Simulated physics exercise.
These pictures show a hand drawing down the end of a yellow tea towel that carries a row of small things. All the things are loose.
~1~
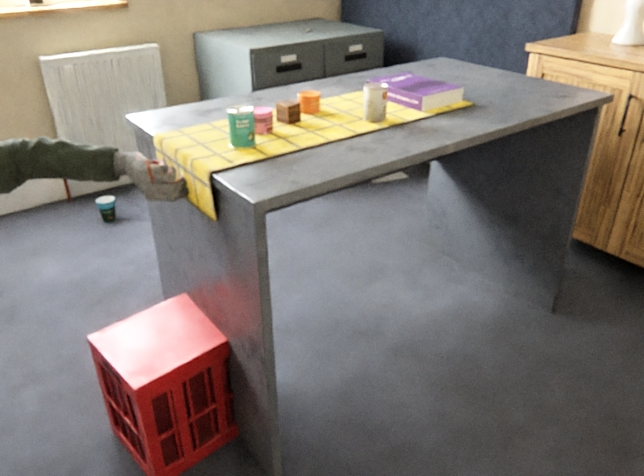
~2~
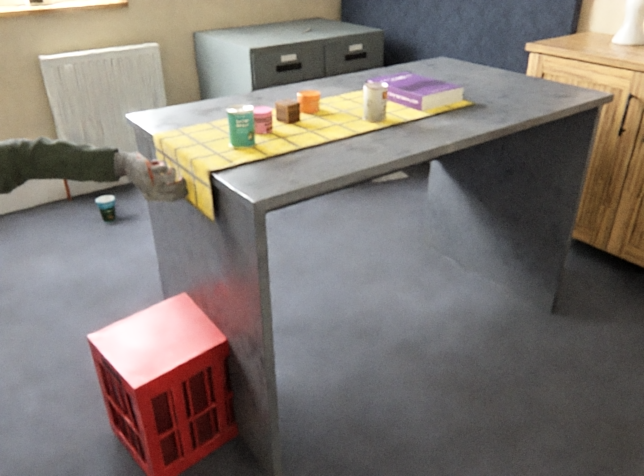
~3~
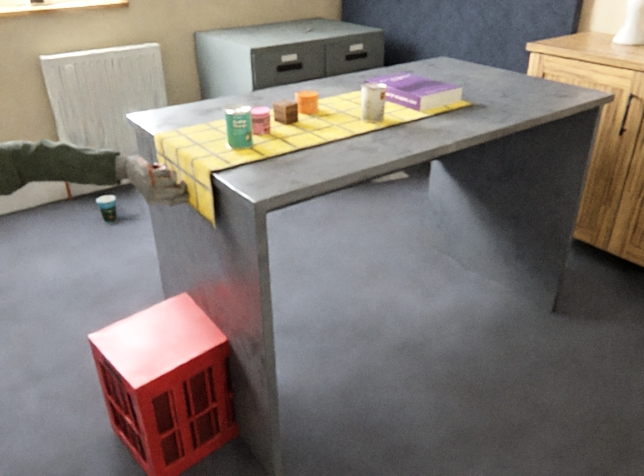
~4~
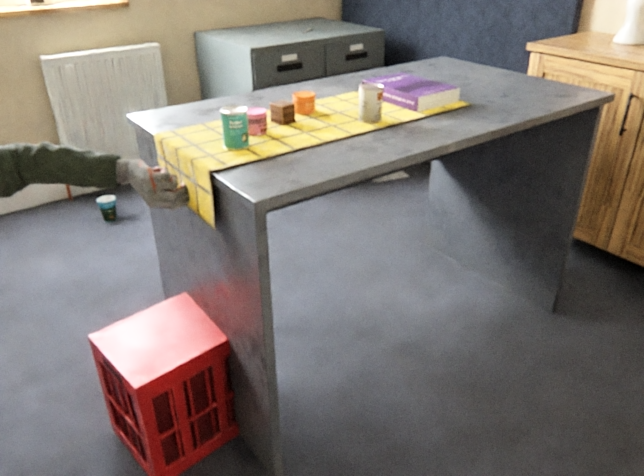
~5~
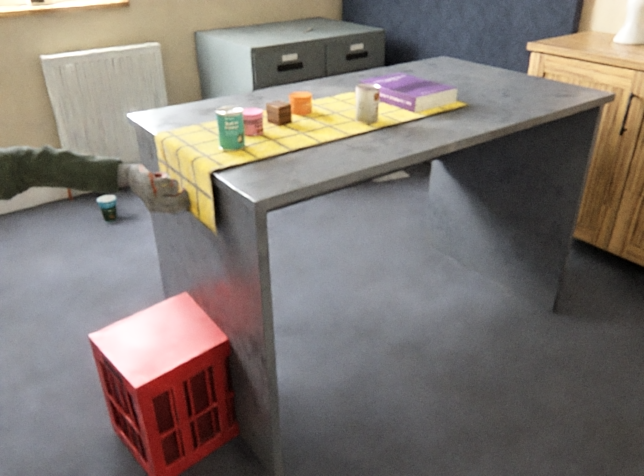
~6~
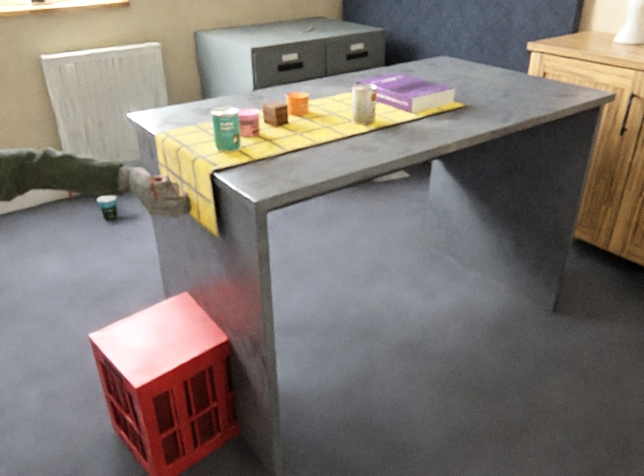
A yellow checked cloth runs across a grey table in a room with a dark floor, seen from a raised angle by a still camera. On it stand a turquoise can, pink pot, brown cube, orange pot and pale can, with a purple book behind and a red crate below. A hand at left draws the hanging end slightly downward, and the small things shift a little left with it.
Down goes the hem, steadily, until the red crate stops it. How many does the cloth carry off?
The desk loses three.
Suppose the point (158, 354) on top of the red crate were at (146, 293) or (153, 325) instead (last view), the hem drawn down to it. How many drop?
Then 1 and 2.
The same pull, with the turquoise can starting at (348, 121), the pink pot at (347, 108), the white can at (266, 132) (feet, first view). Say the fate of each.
The turquoise can remains up; the pink pot holds on; the white can is carried off.
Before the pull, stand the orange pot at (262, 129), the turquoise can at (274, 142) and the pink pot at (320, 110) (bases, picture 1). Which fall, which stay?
The orange pot is carried off; the turquoise can goes over; the pink pot keeps its place on top.
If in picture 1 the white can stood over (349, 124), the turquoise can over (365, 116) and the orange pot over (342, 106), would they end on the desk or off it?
The white can remains up, the turquoise can does not fall, the orange pot survives.
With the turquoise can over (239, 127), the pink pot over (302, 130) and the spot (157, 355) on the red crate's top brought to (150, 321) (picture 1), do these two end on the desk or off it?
The turquoise can drops off; the pink pot remains up.
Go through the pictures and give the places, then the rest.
Hem (216, 223); turquoise can (240, 109); pink pot (261, 110); brown cube (288, 102); orange pot (309, 94); white can (376, 86); top of the crate (157, 355), in the first picture.
Hem (215, 224); turquoise can (240, 108), in the second picture.
Hem (215, 227); pink pot (258, 110), in the third picture.
Hem (215, 232); brown cube (282, 103); top of the crate (158, 354), in the fourth picture.
Hem (217, 236); orange pot (301, 95), in the fifth picture.
Hem (220, 239); turquoise can (225, 111); pink pot (247, 112); brown cube (275, 104); orange pot (297, 95); white can (365, 87), in the sixth picture.
A little later, hem near (192, 244); all still up.
Next, hem near (196, 290); turquoise can and pink pot gone.
Later still, hem on the crate; turquoise can, pink pot and brown cube gone.
When it is over, hem on the crate; turquoise can, pink pot and brown cube gone. The count of fallen things is three.
